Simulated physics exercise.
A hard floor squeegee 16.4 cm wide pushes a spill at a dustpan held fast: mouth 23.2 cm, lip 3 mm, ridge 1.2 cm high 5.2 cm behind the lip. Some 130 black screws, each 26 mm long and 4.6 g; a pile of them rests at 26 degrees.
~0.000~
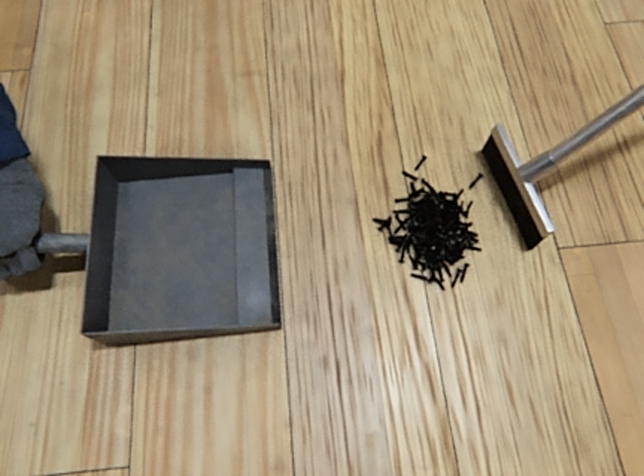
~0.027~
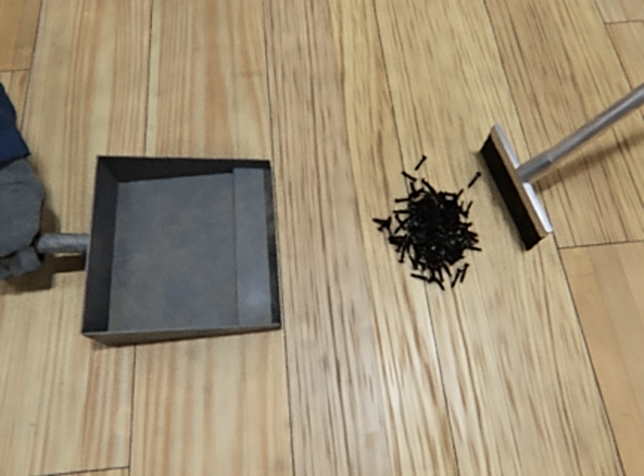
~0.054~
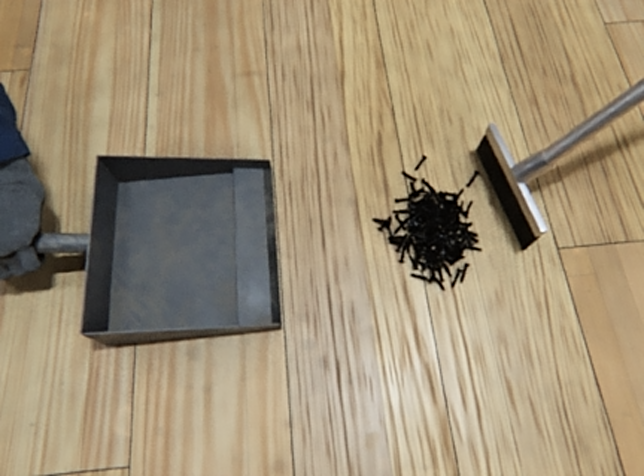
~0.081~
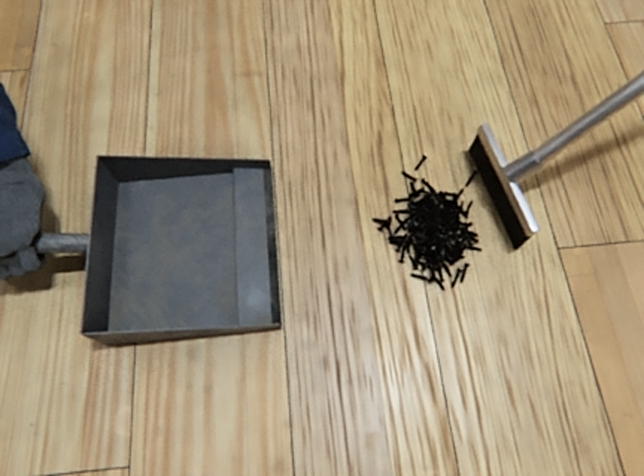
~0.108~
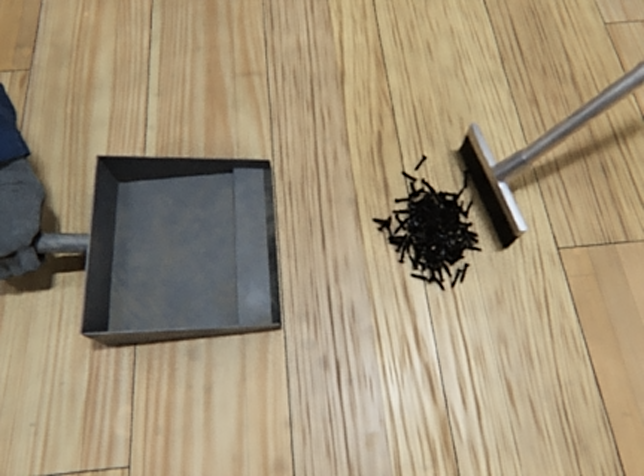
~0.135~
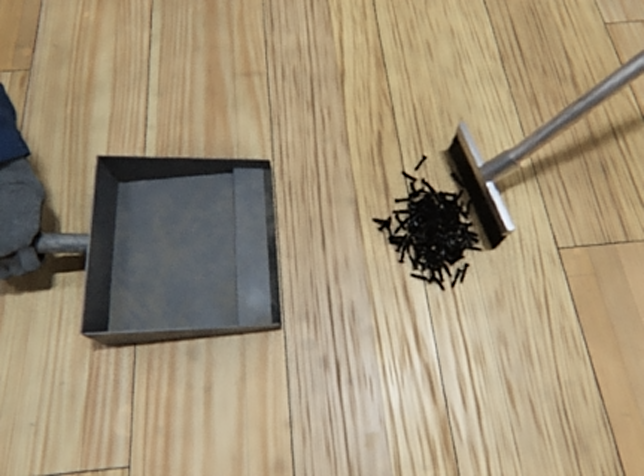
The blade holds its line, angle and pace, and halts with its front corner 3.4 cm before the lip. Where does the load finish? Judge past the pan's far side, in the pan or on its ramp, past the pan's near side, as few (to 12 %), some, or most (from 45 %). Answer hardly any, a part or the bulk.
Far side: Hardly any, pan: Hardly any, near side: Hardly any.
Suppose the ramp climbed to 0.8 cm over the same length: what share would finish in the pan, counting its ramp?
In that case some 5 per cent.
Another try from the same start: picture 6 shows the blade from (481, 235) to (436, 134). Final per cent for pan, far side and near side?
Pan 30, far 0, near 5.
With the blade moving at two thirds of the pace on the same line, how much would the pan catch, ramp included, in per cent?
Then about 0 per cent.
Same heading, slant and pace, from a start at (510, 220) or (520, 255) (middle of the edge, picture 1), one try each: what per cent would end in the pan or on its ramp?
About 10 and 10 per cent.
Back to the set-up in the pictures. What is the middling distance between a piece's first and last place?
About 18 cm.
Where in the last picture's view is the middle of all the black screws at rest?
Around (306, 243).
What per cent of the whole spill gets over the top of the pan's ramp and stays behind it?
About 0 per cent.
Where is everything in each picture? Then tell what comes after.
The first picture shows blade from (546, 232) to (496, 131), moved 0.0 cm, 0 of the pieces shifted so far; middle of the pieces at (435, 222); pan at (180, 252).
The second picture shows blade from (545, 232) to (495, 131), moved 0.2 cm, 0 of the pieces shifted so far; middle of the pieces at (435, 222).
The third picture shows blade from (540, 232) to (490, 131), moved 0.8 cm, 1 of the pieces shifted so far; middle of the pieces at (435, 222).
The fourth picture shows blade from (531, 232) to (482, 131), moved 1.9 cm, 1 of the pieces shifted so far; middle of the pieces at (435, 222).
The fifth picture shows blade from (520, 231) to (472, 130), moved 3.3 cm, 1 of the pieces shifted so far; middle of the pieces at (435, 222).
The sixth picture shows blade from (507, 231) to (460, 130), moved 4.9 cm, 1 of the pieces shifted so far; middle of the pieces at (435, 222); pan at (180, 252). Its pace works out near 0.57 m/s, heading 8 degrees away from the viewer's side.
Then, at 0.34 s, middle of the blade 16 cm from the lip; 0 % over the lip, far side 0 %, near side 0 %.
Then, at 0.47 s, middle of the blade 9 cm from the lip; 0 % over the lip, far side 0 %, near side 0 %.
After 0.74 s, middle of the blade 5 cm from the lip; 5 % over the lip, far side 0 %, near side 0 %.
By 1.3 s all is still; far side 0 %, pan 5 %, near side 0 %, in front of the lip or behind the blade 95 %.
